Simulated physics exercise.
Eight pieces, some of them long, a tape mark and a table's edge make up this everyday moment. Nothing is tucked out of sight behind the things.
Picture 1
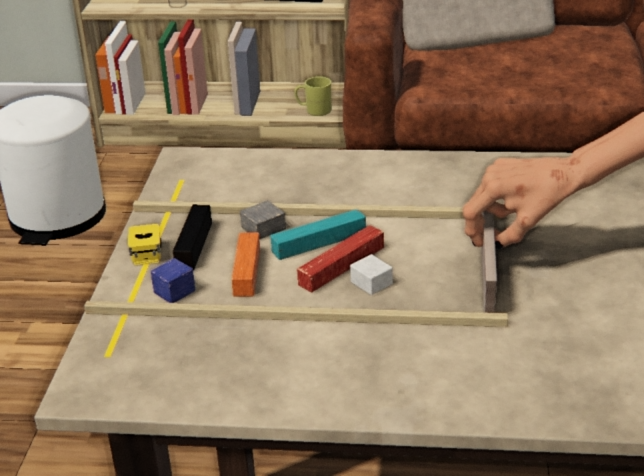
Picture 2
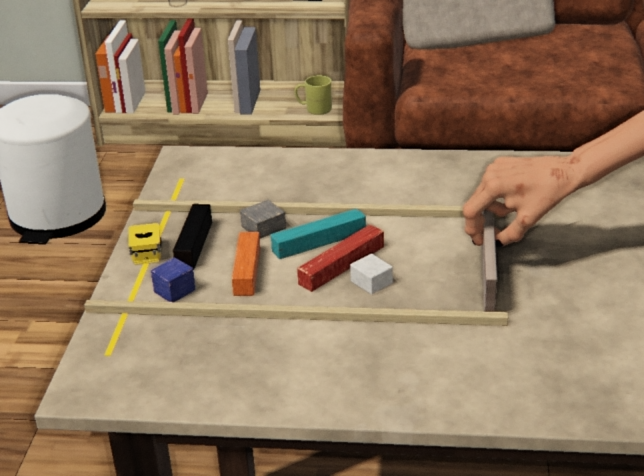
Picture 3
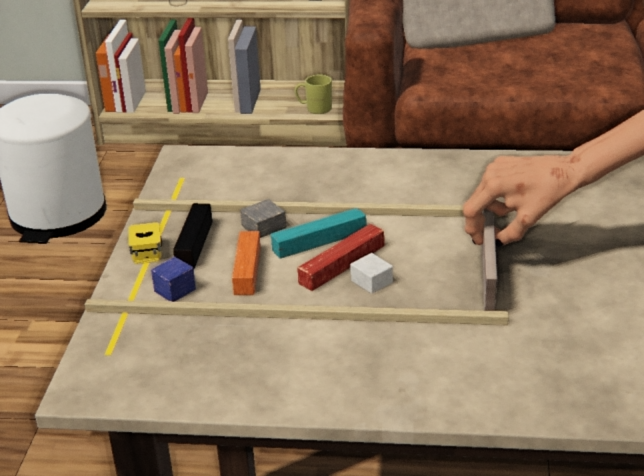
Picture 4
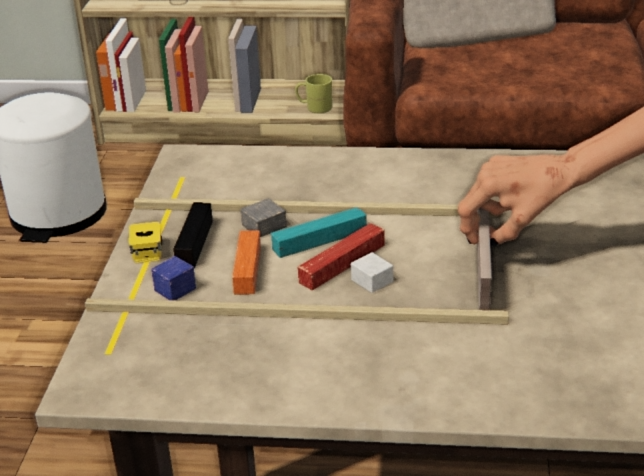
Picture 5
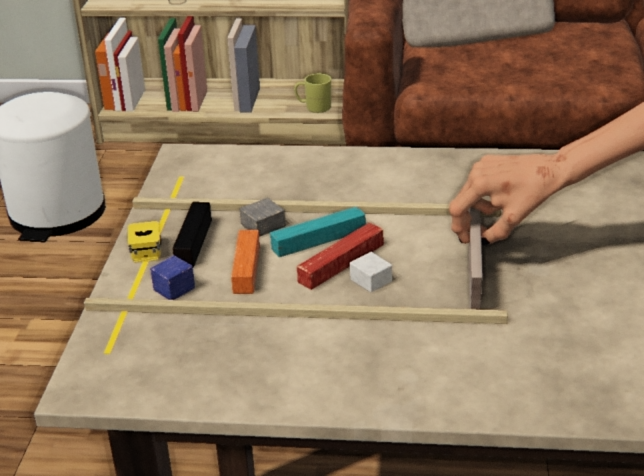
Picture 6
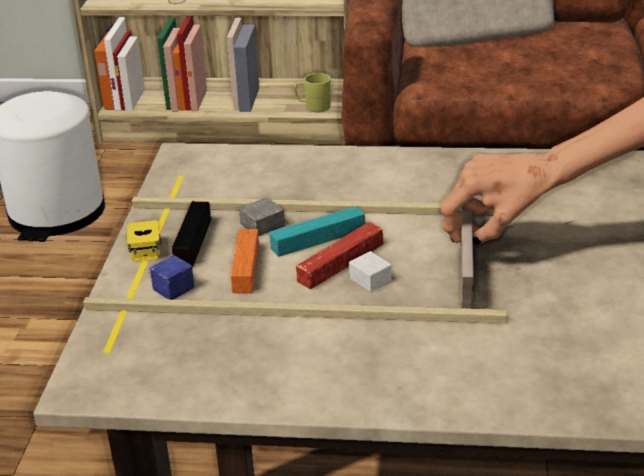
A hand slowly sliding an upright board left between two wooden strips on a table, toward colored blocks that stay still.
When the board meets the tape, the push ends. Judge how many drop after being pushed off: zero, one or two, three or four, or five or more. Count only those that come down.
Count: At least five.
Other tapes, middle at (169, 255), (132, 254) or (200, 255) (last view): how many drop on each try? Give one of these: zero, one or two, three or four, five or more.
Run 1 - three or four; run 2 - at least five; run 3 - just one or two.
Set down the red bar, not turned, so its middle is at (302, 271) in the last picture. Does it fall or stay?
Lab note: Started there, it remains on top.
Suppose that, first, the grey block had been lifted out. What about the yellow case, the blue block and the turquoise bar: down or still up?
Note: Yellow case is off by the end; blue block is off by the end; turquoise bar is on by the end.
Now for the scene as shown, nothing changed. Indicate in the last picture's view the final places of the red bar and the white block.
They come to rest around (115, 250) and (117, 270).
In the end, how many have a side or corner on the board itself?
It's 3 of them.
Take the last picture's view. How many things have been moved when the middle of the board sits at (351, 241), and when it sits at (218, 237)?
That gives 3 for the first and 8 for the second.
Early on, none off yet; yellow case at rest near (144, 242); blue block at rest near (172, 277); black stick at rest near (192, 233).
A while later, none off yet; yellow case at rest near (144, 242); blue block moving near (165, 278); black stick at rest near (192, 233).
Further along, none off yet; yellow case leaning well over near (92, 252); blue block travelled well along near (90, 277); black stick travelled about its own width near (124, 229).
Finally, the number that fall off is five or more; lost, grey block, orange bar, black stick, blue block and yellow case.
